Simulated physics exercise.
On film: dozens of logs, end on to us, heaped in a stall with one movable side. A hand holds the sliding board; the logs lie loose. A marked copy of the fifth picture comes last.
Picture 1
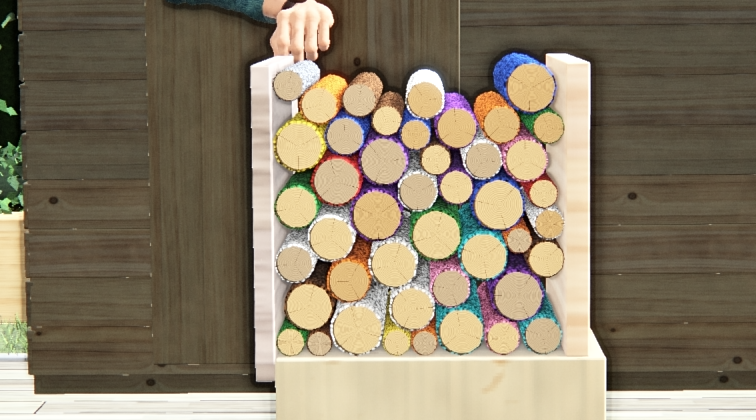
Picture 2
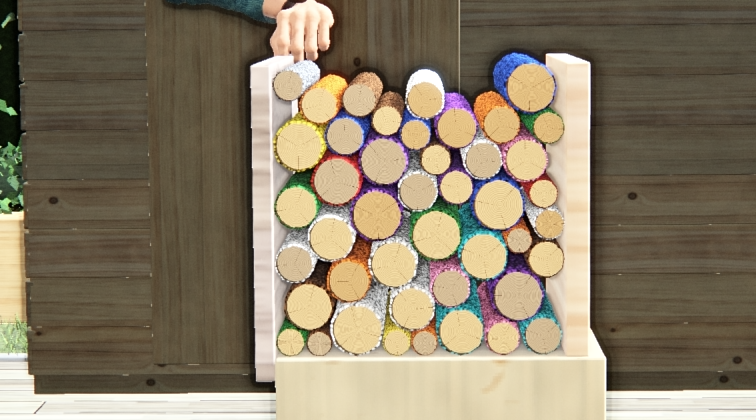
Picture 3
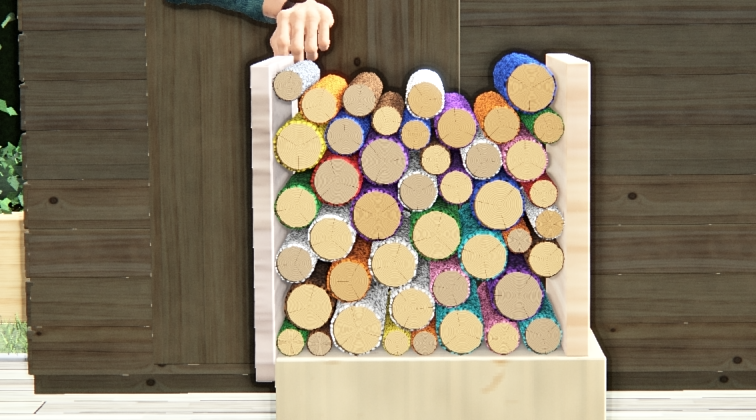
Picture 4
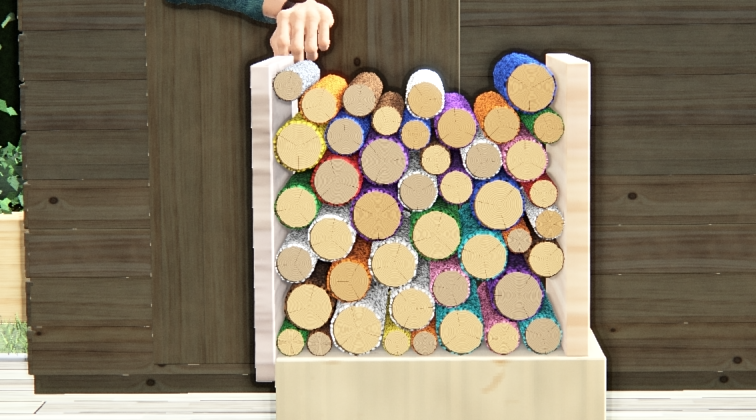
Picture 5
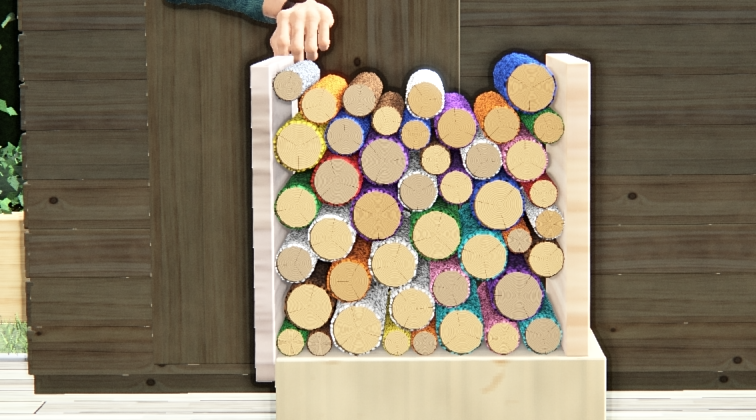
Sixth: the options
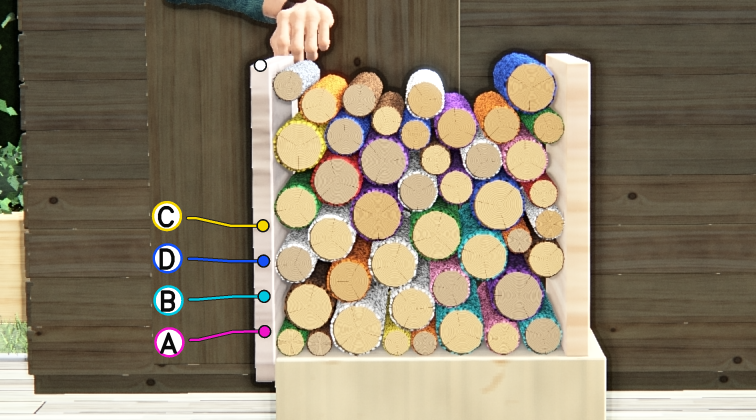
To begin with, a hand rests on top of the left side board of a pale wooden stall heaped with dozens of round logs, their sides coated in many bright colours. The hand stays at the board, and the logs and boards show no visible movement throughout.
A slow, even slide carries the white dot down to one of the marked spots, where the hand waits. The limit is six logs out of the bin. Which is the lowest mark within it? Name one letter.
The lowest mark that will do is C.
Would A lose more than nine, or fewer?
More than nine.
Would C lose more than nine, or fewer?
Fewer than nine.
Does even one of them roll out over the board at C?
Yes, at C.
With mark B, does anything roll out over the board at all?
Yes.
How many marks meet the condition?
The number is one.
On the marked copy, A at (265, 332); B at (264, 297); C at (263, 225); D at (264, 261); the white dot at (261, 65).
Following C. Soon after the start, top of the board (272, 136).
Later, top of the board (273, 217).
In the end, top of the board (273, 224), three out over the board.
As for the rest, A more than six out over the board; B more than six out over the board; D more than six out over the board.
